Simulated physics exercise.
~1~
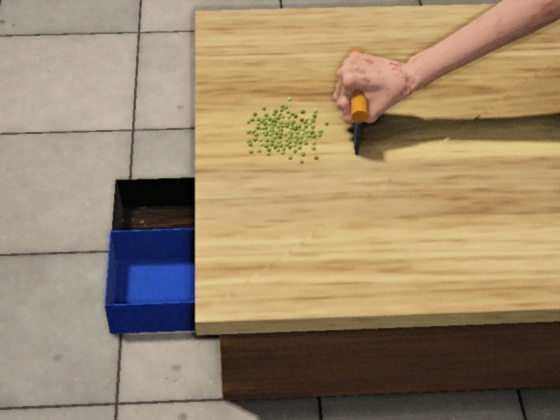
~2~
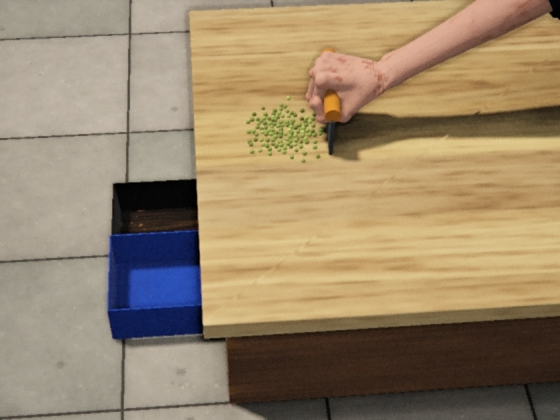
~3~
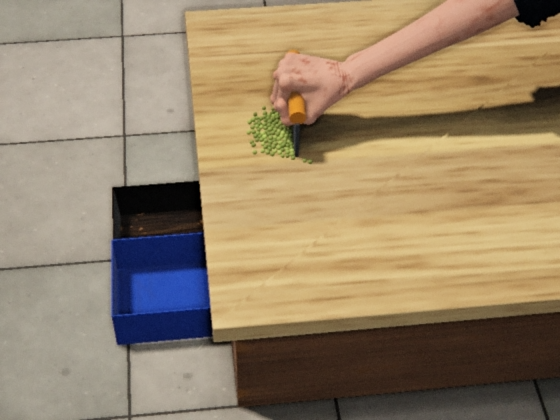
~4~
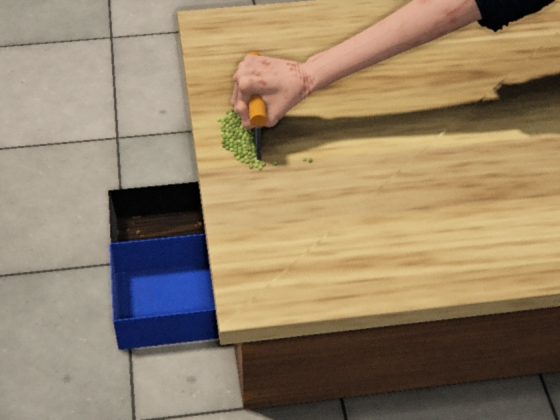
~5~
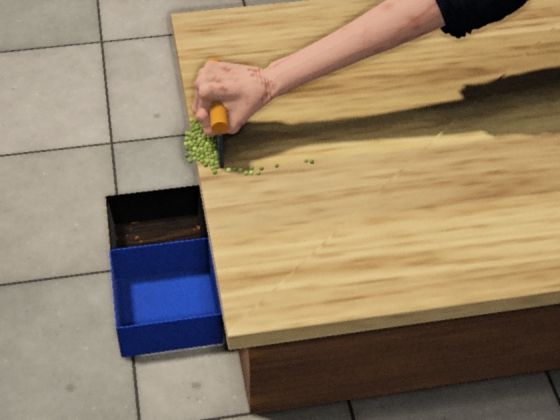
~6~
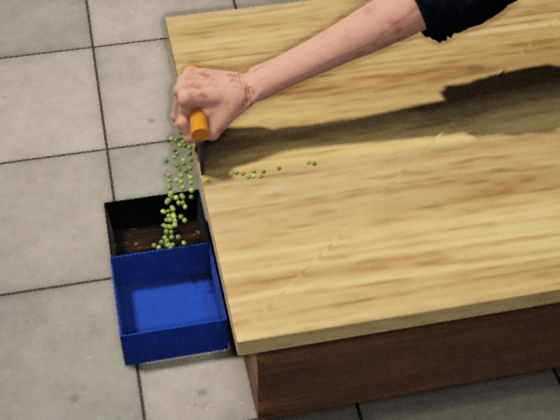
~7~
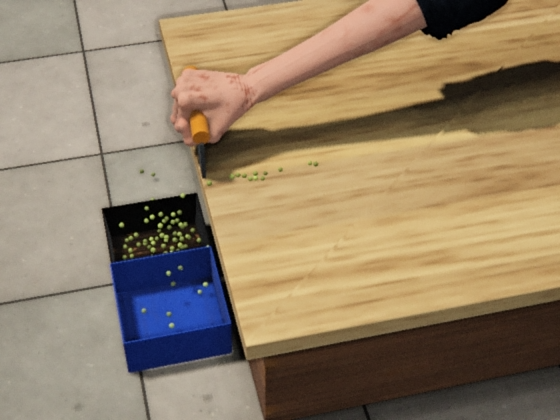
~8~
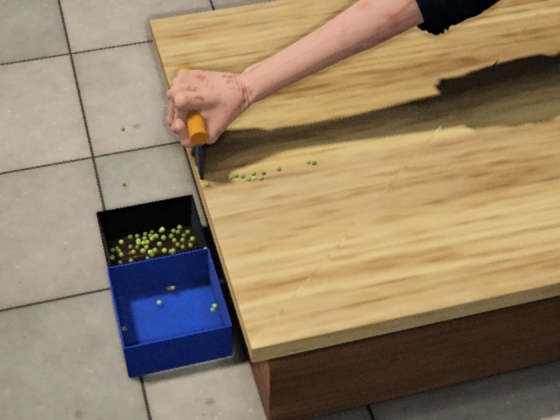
On a wooden tabletop, a hand scrapes green peas left over the edge, mostly into a black tin.
